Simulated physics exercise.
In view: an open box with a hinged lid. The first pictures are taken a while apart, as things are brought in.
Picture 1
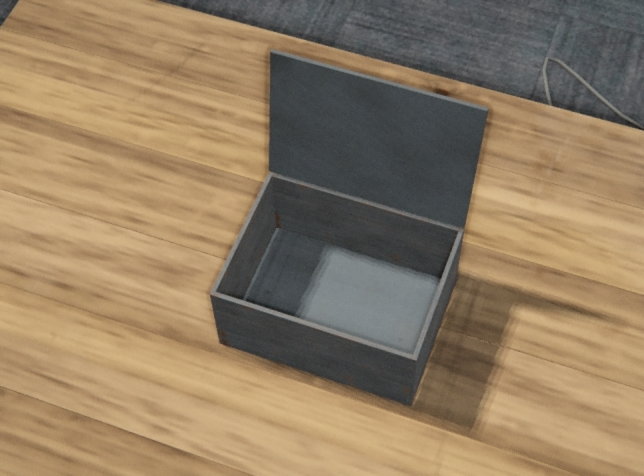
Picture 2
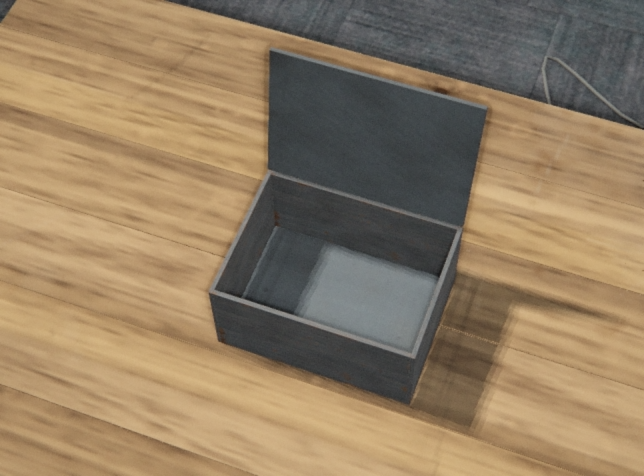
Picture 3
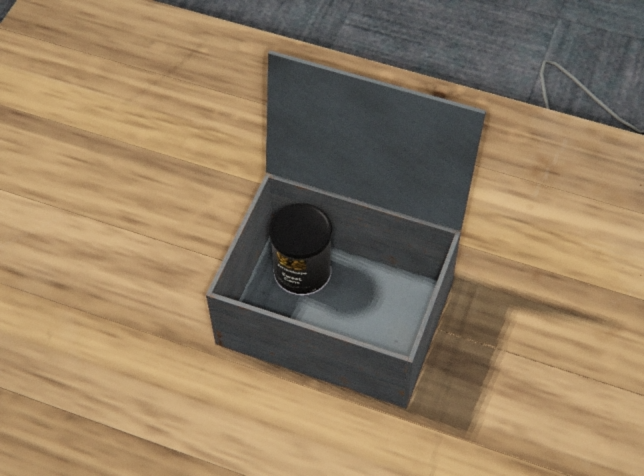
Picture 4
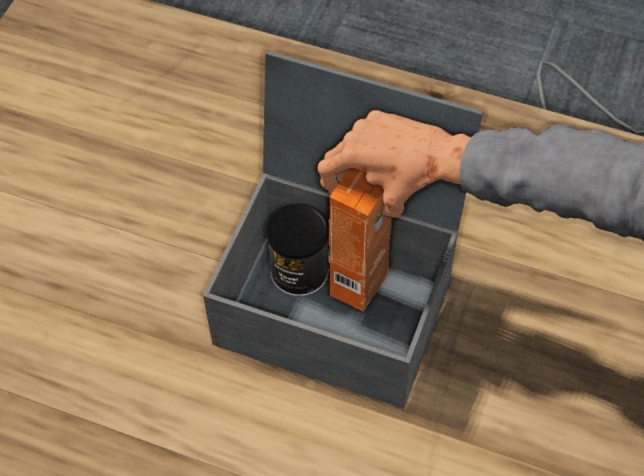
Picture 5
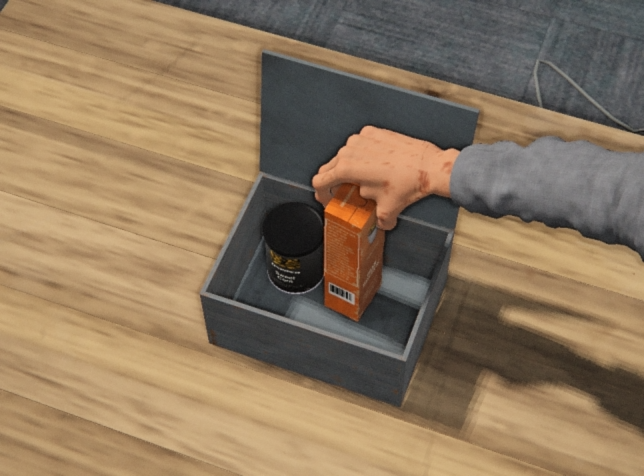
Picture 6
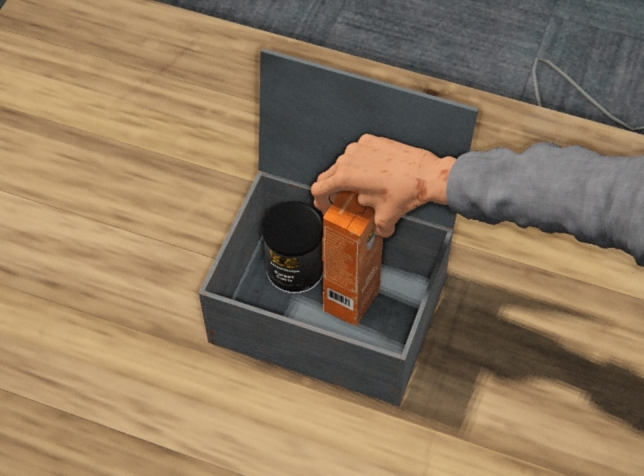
We see an empty gray box with its lid open on a wooden surface, then a black tin inside it. A hand in a gray sleeve then holds an orange carton beside the tin, lowering it slightly.
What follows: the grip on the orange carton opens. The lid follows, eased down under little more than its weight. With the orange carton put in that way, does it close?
It will not close.
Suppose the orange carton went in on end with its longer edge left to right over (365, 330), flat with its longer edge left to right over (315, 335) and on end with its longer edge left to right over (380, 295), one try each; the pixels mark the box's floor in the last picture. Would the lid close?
First try: It stays ajar; second try: It shuts flat; third try: It stays ajar.
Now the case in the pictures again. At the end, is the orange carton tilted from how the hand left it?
It tips.
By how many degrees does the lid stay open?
About 25°.
Then, 1.30 s past the last view, lid 79° above the rim.
Then, 1.80 s past the last view, lid 46° above the rim; orange carton rocked 17° from its first pose near (339, 275).
Then, 2.10 s past the last view, lid 24° above the rim; orange carton rocked 48° from its first pose near (325, 286).
Then, 4.20 s past the last view, lid 24° above the rim; orange carton rocked 49° from its first pose near (326, 285).
Finally, lid 24° above the rim; down or leaning hard in the box, orange carton; black tin still in place. Final places as the last picture's camera would see them, orange carton near (326, 284).
